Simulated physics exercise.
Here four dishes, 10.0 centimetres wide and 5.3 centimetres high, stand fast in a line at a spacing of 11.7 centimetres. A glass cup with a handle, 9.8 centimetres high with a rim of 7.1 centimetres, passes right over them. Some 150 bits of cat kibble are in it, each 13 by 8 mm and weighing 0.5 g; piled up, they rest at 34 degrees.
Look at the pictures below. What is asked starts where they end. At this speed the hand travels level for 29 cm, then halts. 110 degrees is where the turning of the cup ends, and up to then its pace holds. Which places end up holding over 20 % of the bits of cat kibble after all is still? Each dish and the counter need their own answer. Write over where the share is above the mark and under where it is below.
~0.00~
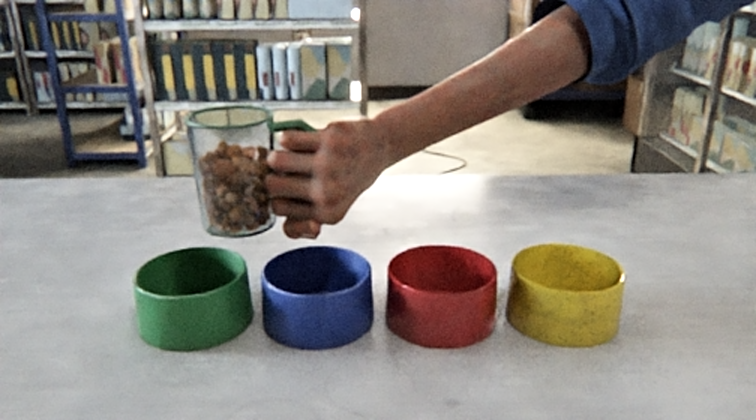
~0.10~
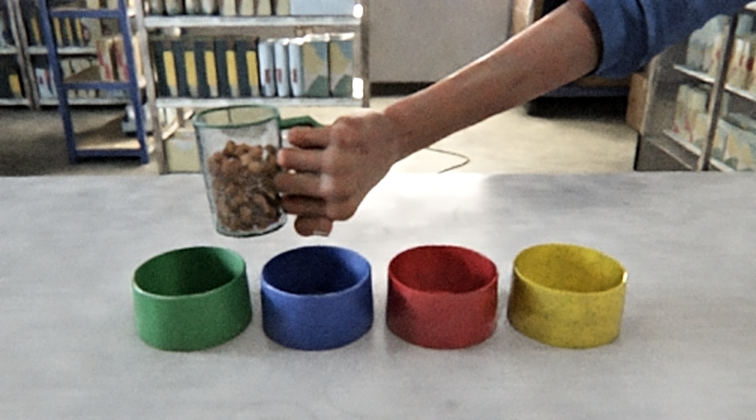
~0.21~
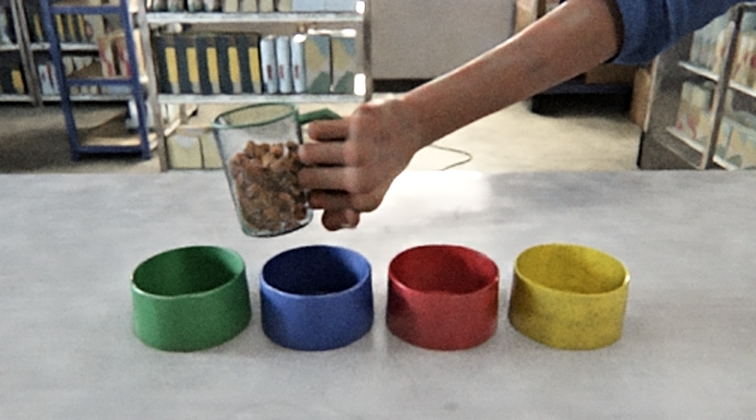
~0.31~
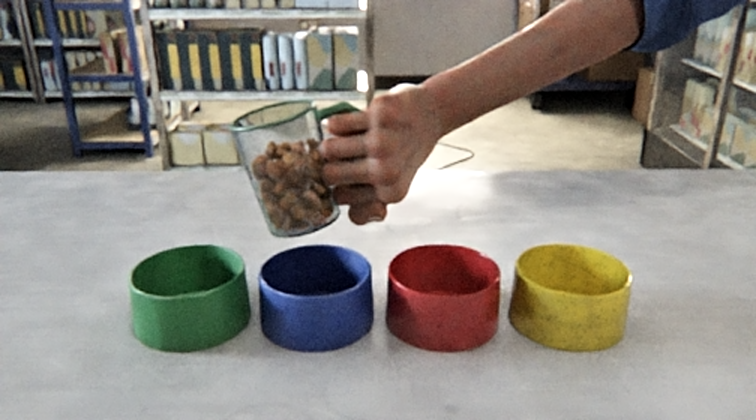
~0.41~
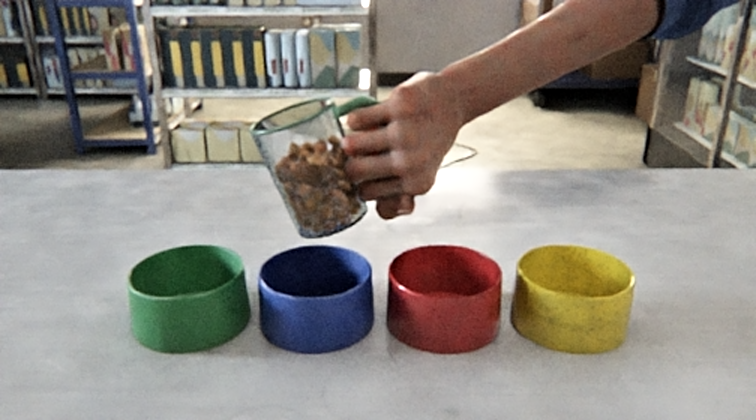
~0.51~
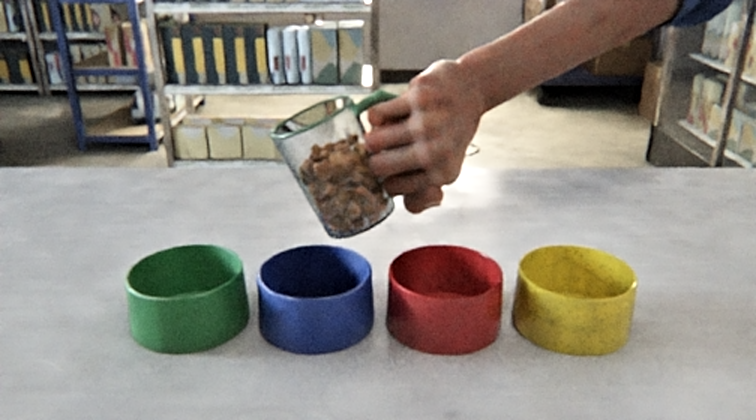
Red: Over; blue: Under; green: Under; yellow: Under; counter: Over.
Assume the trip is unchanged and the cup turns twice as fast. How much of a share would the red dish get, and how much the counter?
Shares: Red dish 50, counter 40.
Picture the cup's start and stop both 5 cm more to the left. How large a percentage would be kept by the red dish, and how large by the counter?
Shares in that case - red 90 / counter 0.
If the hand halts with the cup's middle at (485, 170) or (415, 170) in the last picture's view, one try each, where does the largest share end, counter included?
The biggest share goes to red first, then to blue.
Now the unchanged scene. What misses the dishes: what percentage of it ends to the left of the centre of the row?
Near 0 percent ends up there.
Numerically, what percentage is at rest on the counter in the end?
Roughly 55 in a hundred.
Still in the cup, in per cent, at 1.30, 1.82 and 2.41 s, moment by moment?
In turn: 100 %, 100 %, 75 %.
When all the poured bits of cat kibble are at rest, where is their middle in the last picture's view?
In the last view, approximately (493, 312).
Then, at 1.30 s, tilt 64 degrees; cup holds 100 %.
Then, at 1.82 s, tilt 90 degrees; cup holds 100 %.
After 2.41 s, tilt 110 degrees; cup holds 75 %, red 10 %.
In the end, at 4.5 s, red 35 %, blue 0 %, green 0 %, yellow 0 %, counter 55 %, cup 10 %.
